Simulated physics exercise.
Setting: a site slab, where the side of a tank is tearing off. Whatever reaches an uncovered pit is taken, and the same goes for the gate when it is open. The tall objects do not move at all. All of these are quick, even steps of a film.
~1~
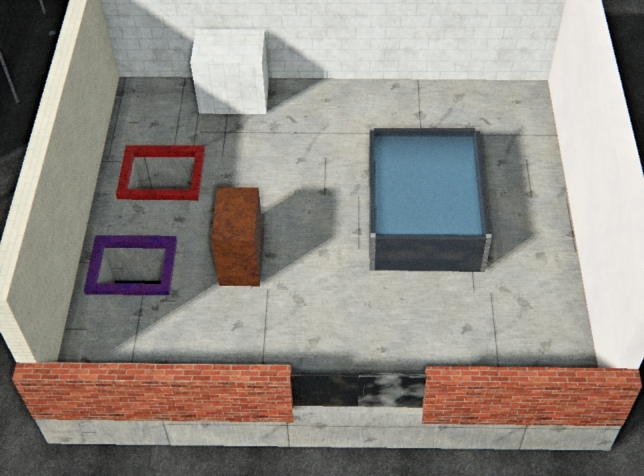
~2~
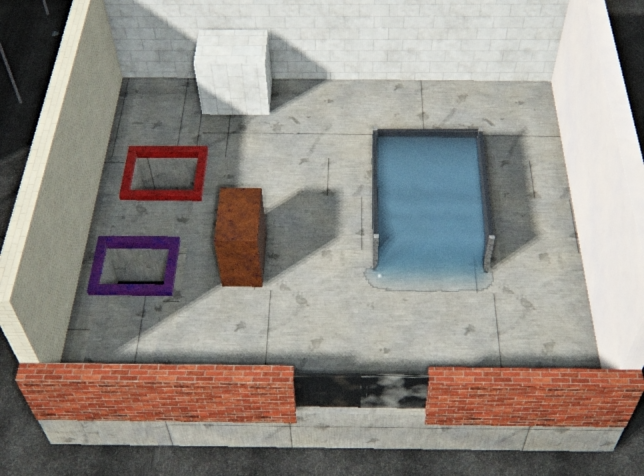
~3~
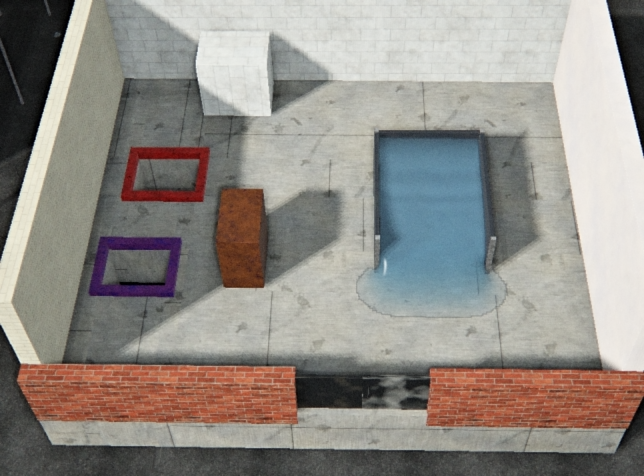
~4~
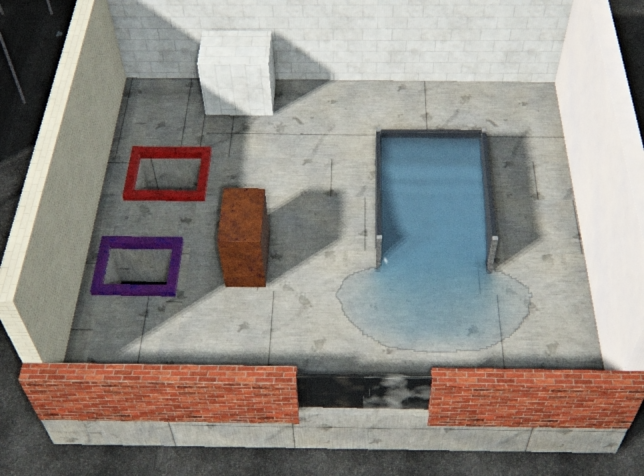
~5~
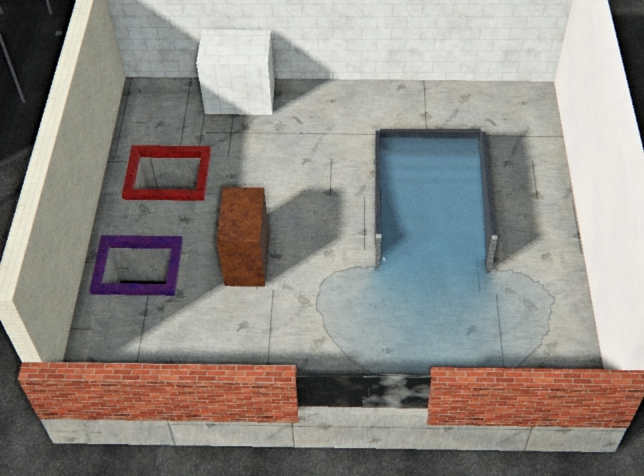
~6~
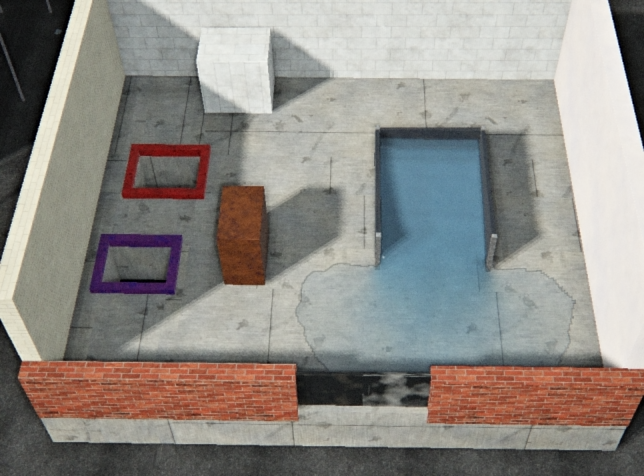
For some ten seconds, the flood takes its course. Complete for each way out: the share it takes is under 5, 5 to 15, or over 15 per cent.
Completed: For the gate it is under 5 per cent; for the red pit it is under 5 per cent; for the purple pit it is under 5 per cent.
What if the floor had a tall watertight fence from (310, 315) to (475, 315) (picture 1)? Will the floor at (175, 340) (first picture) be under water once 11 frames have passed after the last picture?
Submerged.
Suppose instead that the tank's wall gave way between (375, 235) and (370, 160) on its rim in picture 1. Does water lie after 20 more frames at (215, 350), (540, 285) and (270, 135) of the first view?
The first would be drenched, the second still unwetted and the third drenched.
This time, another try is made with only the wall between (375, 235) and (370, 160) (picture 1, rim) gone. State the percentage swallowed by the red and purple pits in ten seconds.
Red about 8 %, purple about 2 %.
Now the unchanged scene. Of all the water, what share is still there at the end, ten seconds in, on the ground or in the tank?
I'd say around 98 per cent.
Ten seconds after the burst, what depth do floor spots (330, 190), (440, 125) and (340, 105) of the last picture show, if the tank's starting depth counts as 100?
12, 6 and 10 per cent, roughly.
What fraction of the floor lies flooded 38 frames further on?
Roughly 75 %.
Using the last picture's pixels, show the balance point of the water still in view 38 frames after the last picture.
I'd say around (380, 257).
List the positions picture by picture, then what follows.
The tank at (427, 185) is whole and still, in the first frame.
Water pours out at (431, 260) and has run to (370, 271), in the second frame.
The front is at (367, 294), out from the gap at (432, 262), in the third frame.
The front is at (378, 336), out from the gap at (434, 262), in the fourth frame.
Water pours out at (433, 262) and has run to a hidden place, in the fifth frame.
Water pours out at (433, 261) and has run to a hidden place, in the sixth frame.
A moment on, water covers 20 % of the floor; the gate 0 %, the red pit 0 %, the purple pit 0 %.
Next, water covers 25 % of the floor; the gate 0 %, the red pit 0 %, the purple pit 0 %.
Then, water covers 50 % of the floor; the gate 0 %, the red pit 0 %, the purple pit 0 %.
Later, water covers 75 % of the floor; the gate 0 %, the red pit 0 %, the purple pit 1 %.
In the end, water covers 95 % of the floor; the gate 0 %, the red pit 0 %, the purple pit 1 %.
